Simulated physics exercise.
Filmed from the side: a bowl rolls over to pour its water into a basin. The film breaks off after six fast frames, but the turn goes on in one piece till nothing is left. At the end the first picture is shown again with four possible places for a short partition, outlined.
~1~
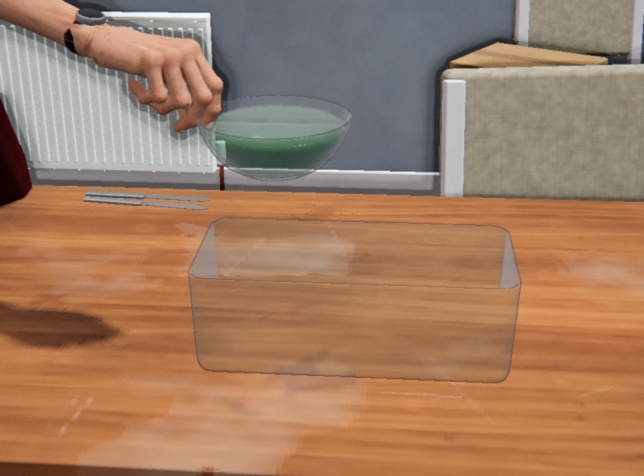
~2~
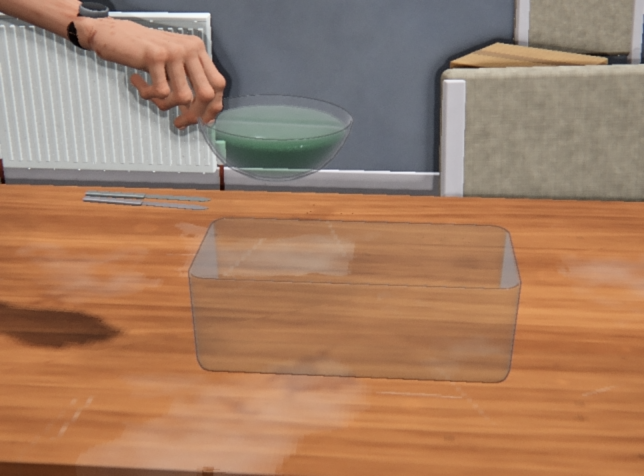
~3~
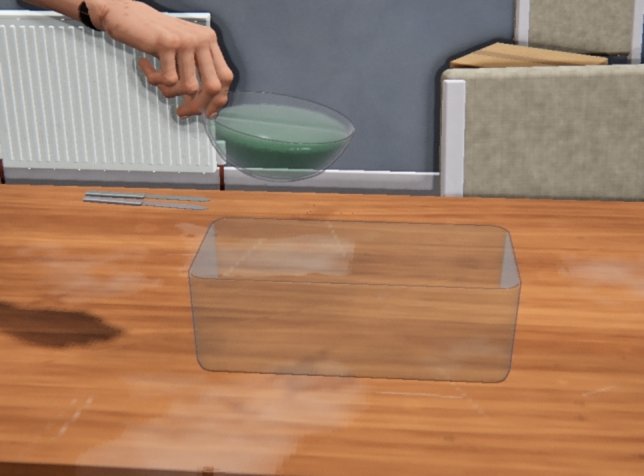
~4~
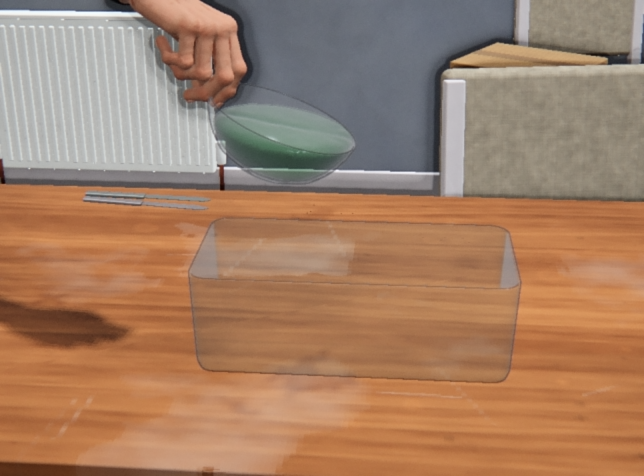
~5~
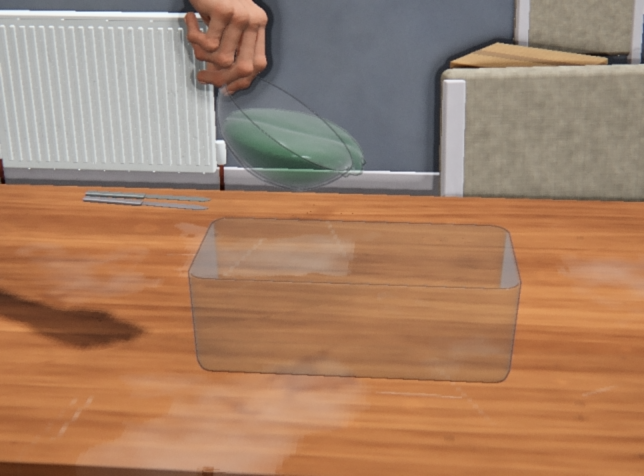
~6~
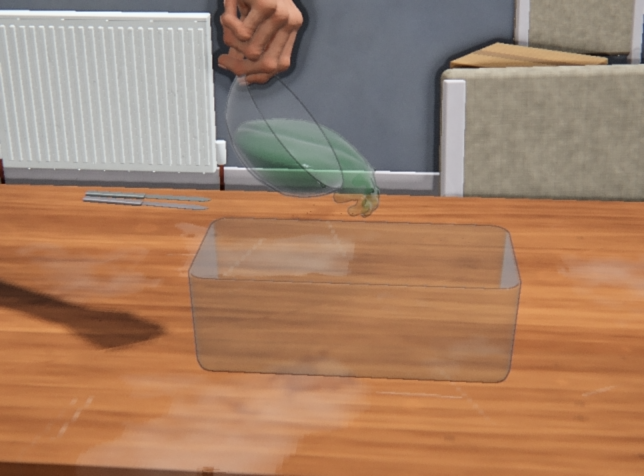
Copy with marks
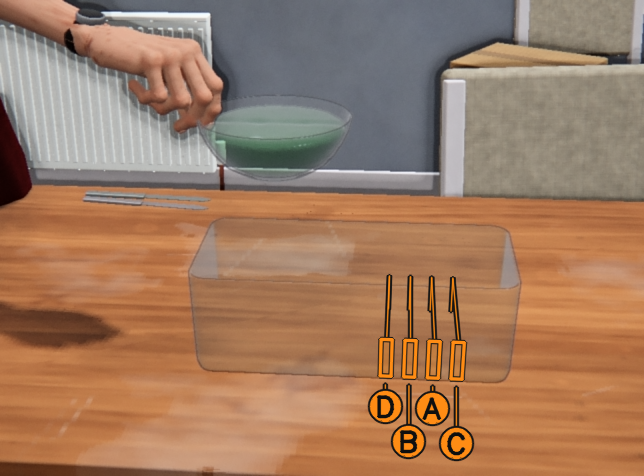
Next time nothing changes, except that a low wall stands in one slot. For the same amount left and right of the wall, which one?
It is D.
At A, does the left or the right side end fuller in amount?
The left side.
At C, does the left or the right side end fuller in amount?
The left side.
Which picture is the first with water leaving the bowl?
Picture 4.
In orange, A at (432, 386); B at (408, 385); C at (456, 387); D at (385, 384).
With A, about 85 % ends left of the wall and 9 % right of it; 6 % is lost outside.
With B, about 81 % ends left of the wall and 13 % right of it; 6 % is lost outside.
With C, about 78 % ends left of the wall and 12 % right of it; 10 % is lost outside.
With D, about 55 % ends left of the wall and 42 % right of it; 3 % is lost outside.
